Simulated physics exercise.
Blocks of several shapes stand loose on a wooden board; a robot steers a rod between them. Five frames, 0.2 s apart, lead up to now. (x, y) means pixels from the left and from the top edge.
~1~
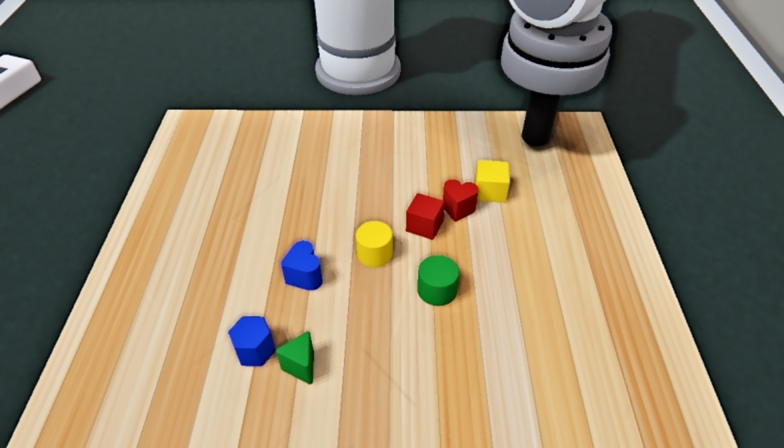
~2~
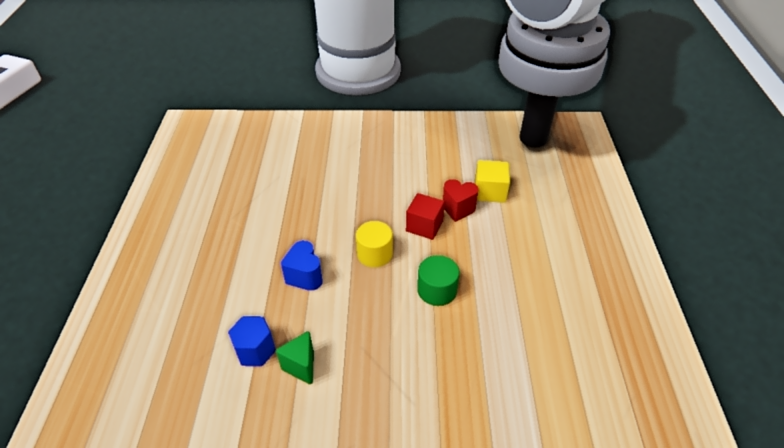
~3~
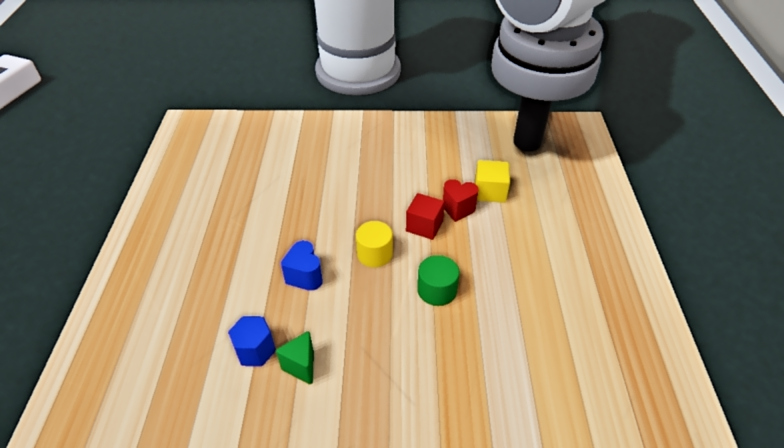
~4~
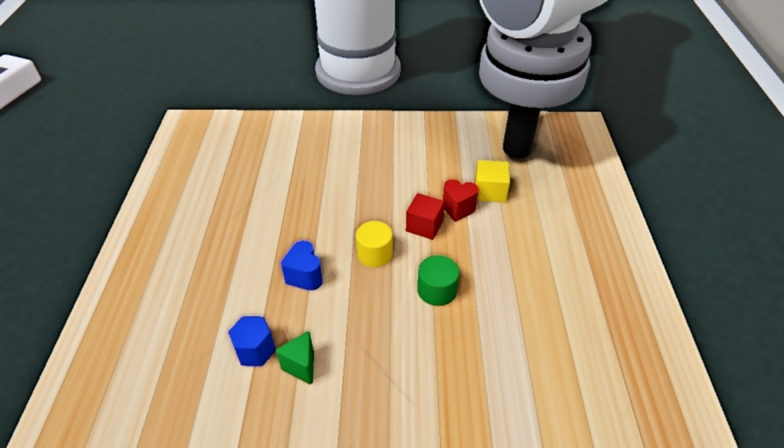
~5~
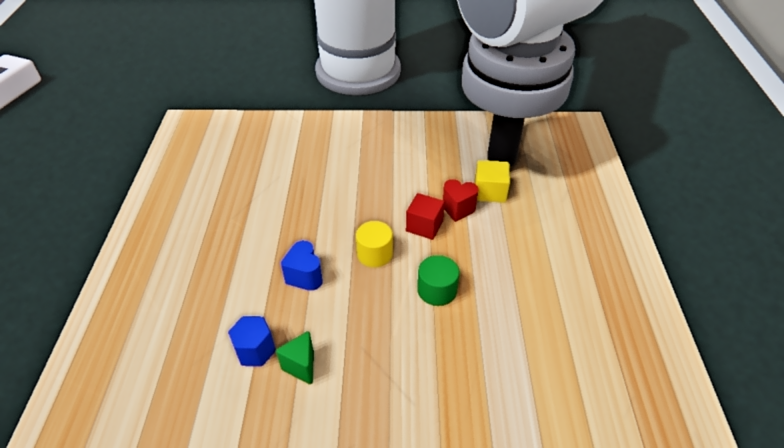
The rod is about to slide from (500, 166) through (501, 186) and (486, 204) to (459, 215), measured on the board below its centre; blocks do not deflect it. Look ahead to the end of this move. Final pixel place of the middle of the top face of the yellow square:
The answer is (445, 215).
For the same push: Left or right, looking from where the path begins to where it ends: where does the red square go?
My answer: Right.
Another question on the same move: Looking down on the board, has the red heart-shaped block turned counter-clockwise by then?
I'd say no.
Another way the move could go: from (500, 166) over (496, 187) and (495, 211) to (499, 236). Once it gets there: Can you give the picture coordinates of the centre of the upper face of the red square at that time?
I predict (401, 215).
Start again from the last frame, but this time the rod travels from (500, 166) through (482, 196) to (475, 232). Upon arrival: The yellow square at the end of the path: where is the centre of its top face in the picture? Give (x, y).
It comes to (498, 235).
On the path given first. One third of the way, rod at (502, 180); red heart-shaped block at (456, 192); yellow square at (485, 182), turned 35° clockwise.
Two thirds of the way, rod at (487, 198); red square at (405, 214), turned 35° clockwise; red heart-shaped block at (435, 208); yellow square at (466, 198), turned 50° clockwise.
At the end, rod at (460, 208); yellow disc at (355, 237); red square at (388, 220), turned 70° clockwise; red heart-shaped block at (418, 228), turned 30° clockwise; yellow square at (445, 215), turned 15° clockwise.
